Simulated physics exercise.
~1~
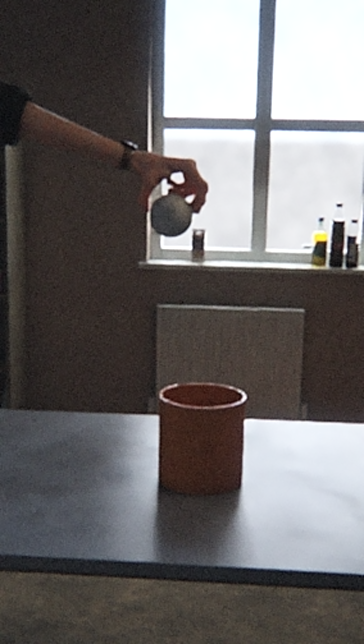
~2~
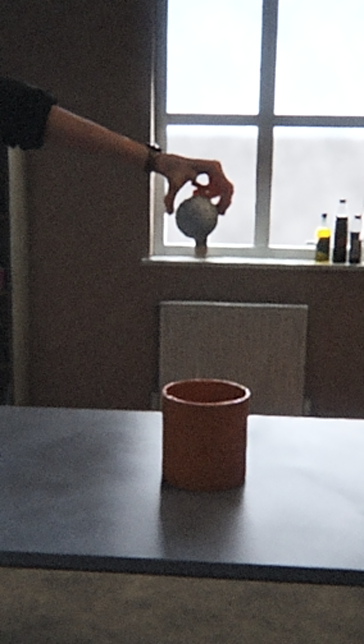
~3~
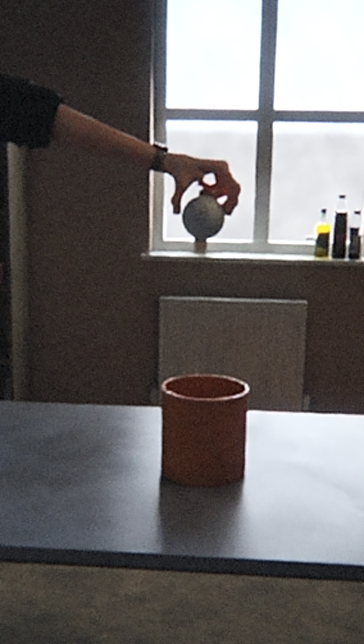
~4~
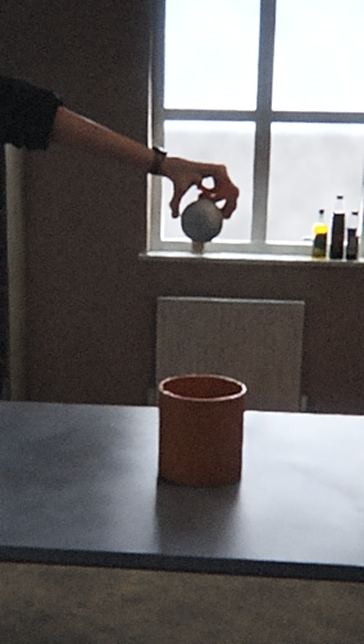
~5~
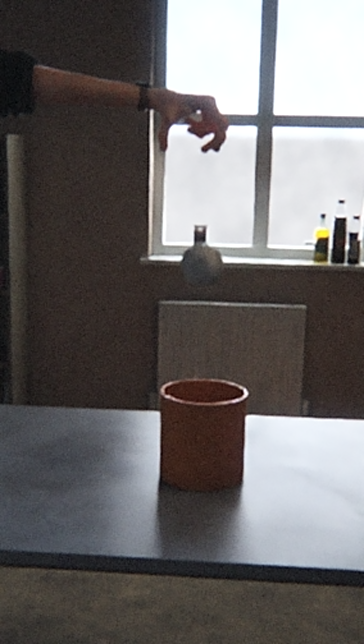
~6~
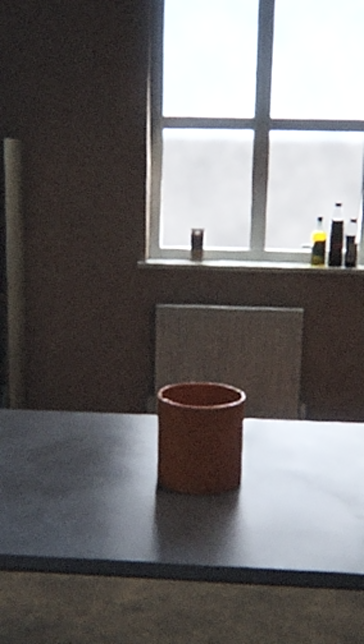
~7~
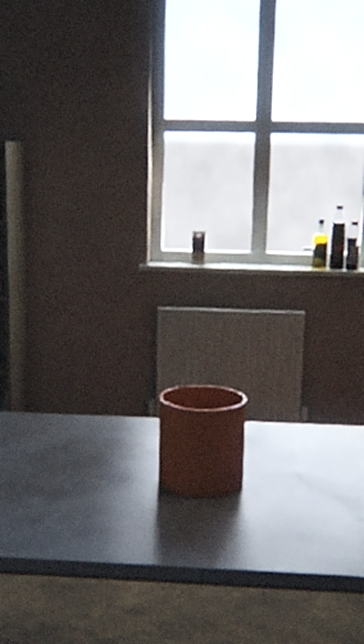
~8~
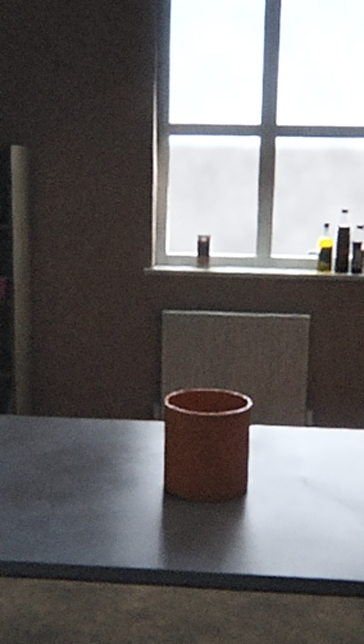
To begin with, a hand reaching in from the left holds a pale, greyish-white ball in the air, in front of a window and above a reddish-brown container on a dark table. The hand moves a little to the right, bringing the ball over the container, and holds it nearly still there. Then the fingers open and draw back as the ball falls straight down toward the opening. The ball drops inside and is lost from sight, and the arm leaves the view. At the end, the container stands upright in the same spot, with the ball hidden inside it.
